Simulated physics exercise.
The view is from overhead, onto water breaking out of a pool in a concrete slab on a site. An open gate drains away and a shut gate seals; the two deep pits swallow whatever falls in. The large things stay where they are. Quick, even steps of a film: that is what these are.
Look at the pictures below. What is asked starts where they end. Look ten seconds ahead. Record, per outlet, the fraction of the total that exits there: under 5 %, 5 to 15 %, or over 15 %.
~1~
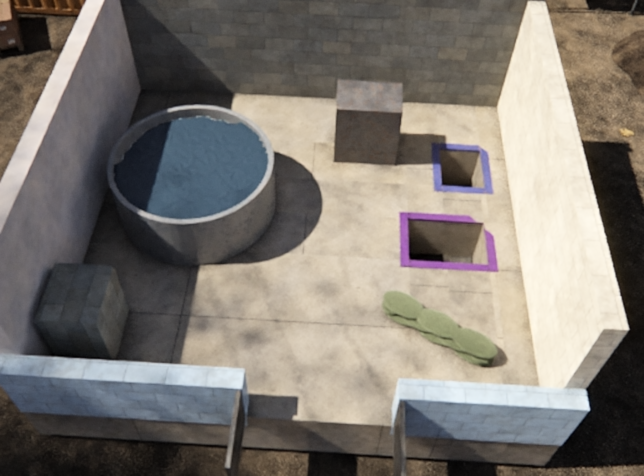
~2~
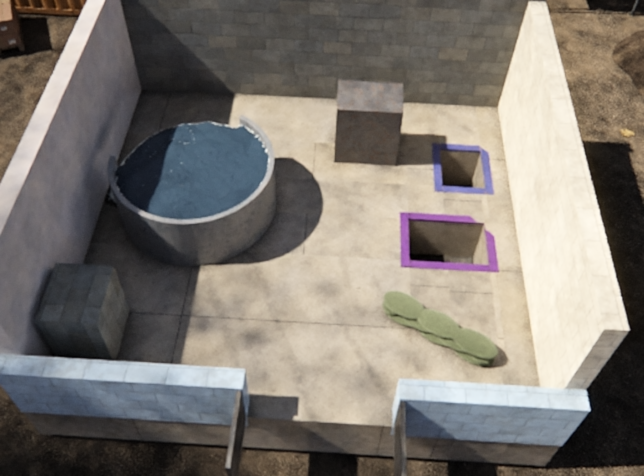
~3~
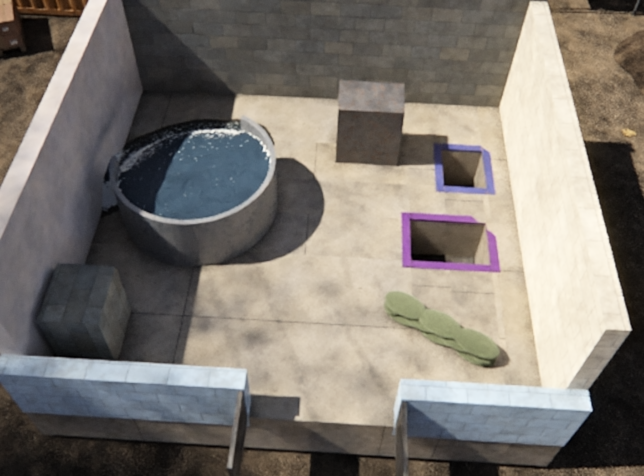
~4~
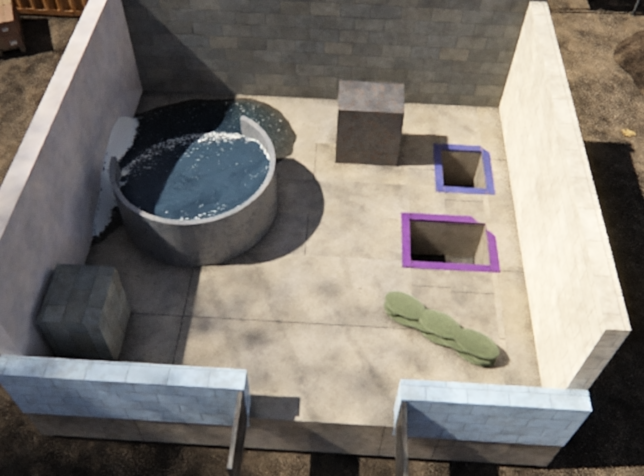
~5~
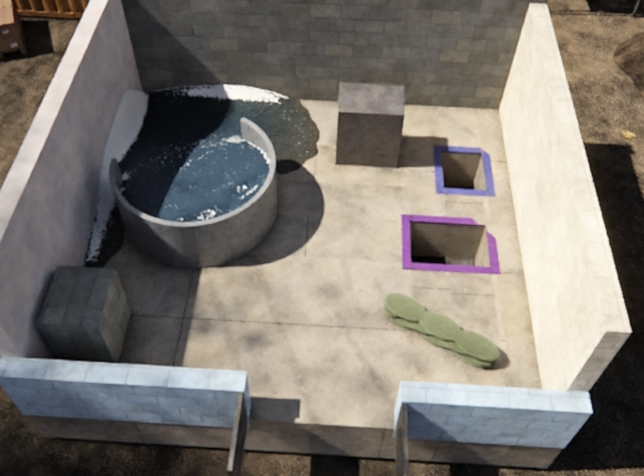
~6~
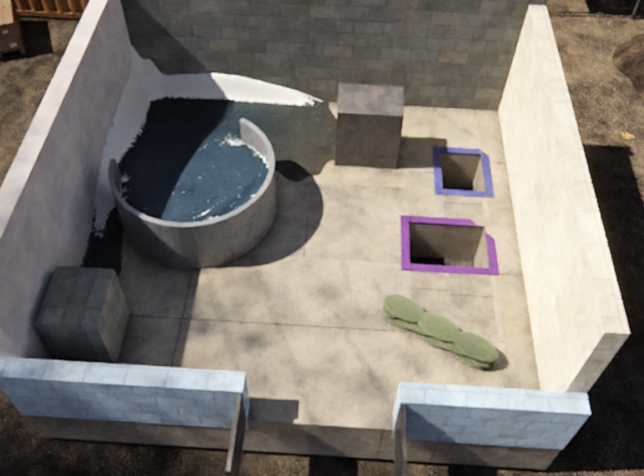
Result: The gate will capture a medium share of five to fifteen per cent. The purple pit will capture a medium share of five to fifteen per cent. The blue pit will capture a heavy share beyond fifteen per cent.
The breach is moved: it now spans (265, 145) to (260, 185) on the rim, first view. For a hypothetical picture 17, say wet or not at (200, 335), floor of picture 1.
Lab note: Point logged as parched.
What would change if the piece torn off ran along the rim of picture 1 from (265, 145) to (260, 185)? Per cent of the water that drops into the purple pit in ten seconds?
For purple, roughly 30 in a hundred.
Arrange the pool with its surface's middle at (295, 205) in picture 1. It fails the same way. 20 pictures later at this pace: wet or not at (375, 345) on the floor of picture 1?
Location check: Unreached.
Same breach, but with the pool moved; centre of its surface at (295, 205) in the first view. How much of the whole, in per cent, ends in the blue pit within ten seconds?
Share in the blue pit - 14 in a hundred.
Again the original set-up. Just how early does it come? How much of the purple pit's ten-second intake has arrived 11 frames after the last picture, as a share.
Approximately 0 in a hundred, I reckon.
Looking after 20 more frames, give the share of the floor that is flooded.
Close to 80 percent, by my reckoning.
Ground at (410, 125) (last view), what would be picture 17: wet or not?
Result recorded: Waterlogged.
A moment on, water covers 25 % of the floor; the gate 0 %, the purple pit 0 %, the blue pit 0 %.
Next, water covers 45 % of the floor; the gate 0 %, the purple pit 0 %, the blue pit 0 %.
Then, water covers 80 % of the floor; the gate 0 %, the purple pit 1 %, the blue pit 4 %.
Later, water covers 90 % of the floor; the gate 5 %, the purple pit 5 %, the blue pit 16 %.
In the end, water covers 90 % of the floor; the gate 12 %, the purple pit 8 %, the blue pit 24 %.
